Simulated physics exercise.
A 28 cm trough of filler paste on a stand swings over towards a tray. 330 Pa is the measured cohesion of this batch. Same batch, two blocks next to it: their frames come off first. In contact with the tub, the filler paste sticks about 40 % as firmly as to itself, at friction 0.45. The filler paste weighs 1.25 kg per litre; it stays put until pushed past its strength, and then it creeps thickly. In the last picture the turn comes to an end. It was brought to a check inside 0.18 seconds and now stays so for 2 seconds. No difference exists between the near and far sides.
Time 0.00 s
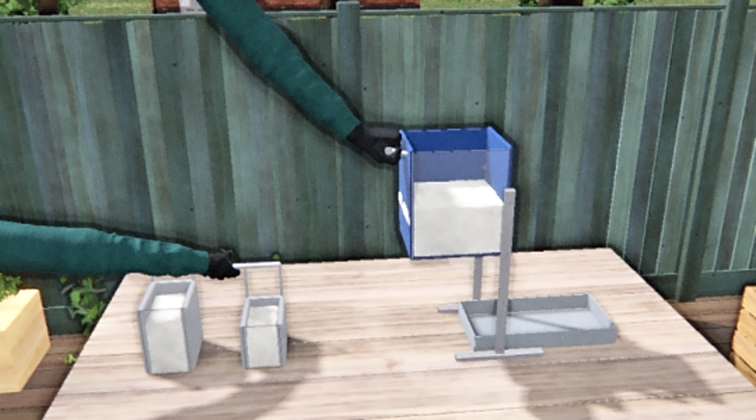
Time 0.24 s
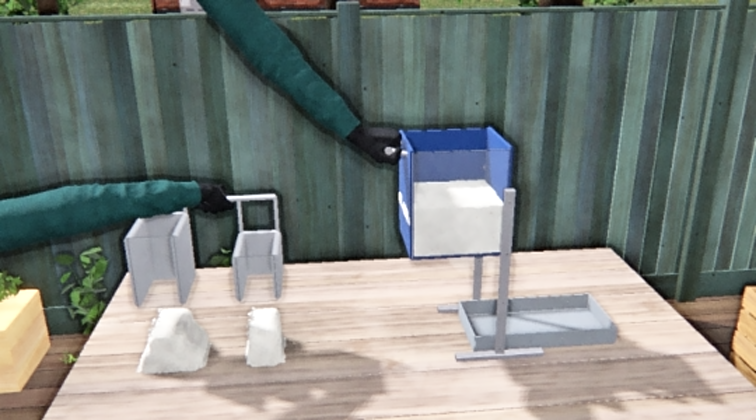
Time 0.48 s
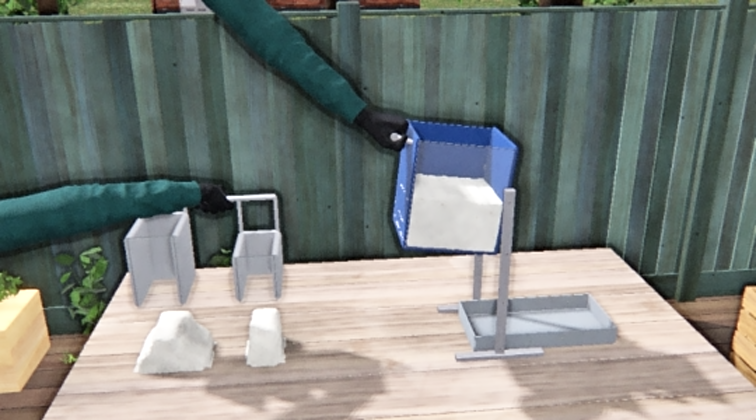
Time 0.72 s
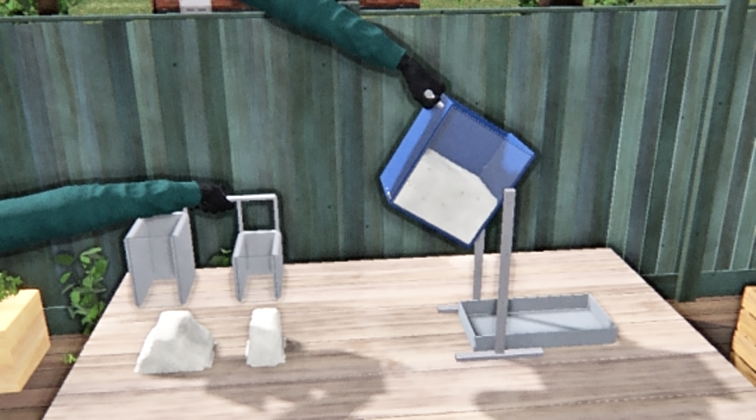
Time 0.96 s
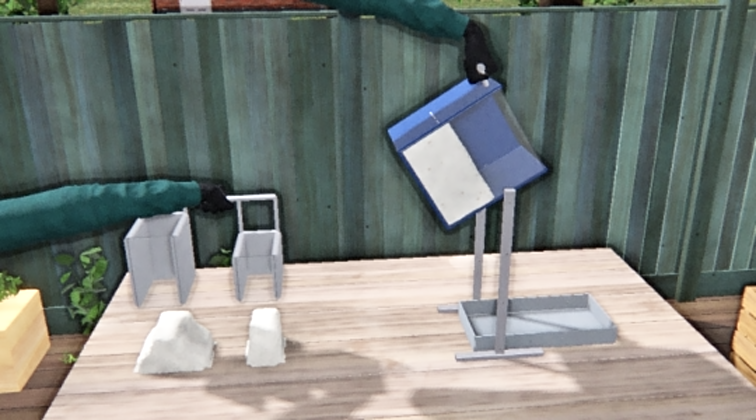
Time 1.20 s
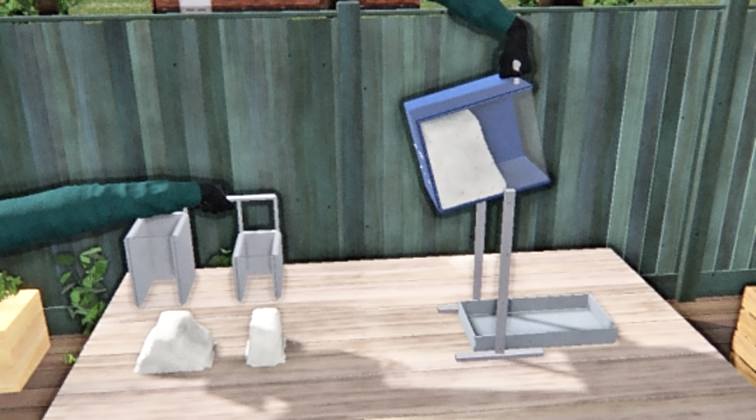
Gloved hands lifting two grey moulds off pale paste blocks, the larger one slumping, then tilting a blue tub of paste rightwards.
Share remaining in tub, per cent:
Near 100 percent.
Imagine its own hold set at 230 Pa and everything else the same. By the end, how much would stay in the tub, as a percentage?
That works out near 100 %.
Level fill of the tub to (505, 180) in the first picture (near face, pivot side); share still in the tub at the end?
About 90 per cent.
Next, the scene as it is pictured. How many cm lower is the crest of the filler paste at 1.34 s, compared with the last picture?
About 3 cm.
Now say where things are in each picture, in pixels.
Handle-side rim at (414, 152), tilt 0 degrees; top of the filler paste at (420, 208); blocks stand 16 cm, 10 cm (left to right), in the first picture.
Handle-side rim at (414, 152), tilt 0 degrees; top of the filler paste at (420, 208); blocks stand 12 cm, 9.9 cm (left to right), in the second picture.
Handle-side rim at (421, 141), tilt 7 degrees; top of the filler paste at (419, 199); blocks stand 11 cm, 9.9 cm (left to right), in the third picture.
Handle-side rim at (454, 107), tilt 32 degrees; top of the filler paste at (425, 161); blocks stand 11 cm, 9.9 cm (left to right), in the fourth picture.
Handle-side rim at (501, 89), tilt 59 degrees; top of the filler paste at (446, 126); blocks stand 11 cm, 9.9 cm (left to right), in the fifth picture.
Handle-side rim at (532, 89), tilt 75 degrees; top of the filler paste at (478, 121); blocks stand 11 cm, 9.9 cm (left to right), in the sixth picture.
After 1.34 s, the tub is at 75 degrees and holds 100 %.
After 1.51 s, the tub is at 75 degrees and holds 100 %.
After 1.68 s, the tub is at 75 degrees and holds 100 %.
After 1.85 s, the tub is at 75 degrees and holds 100 %.
After 3.20 s, at the end, the tub is at 75 degrees and holds 100 %.
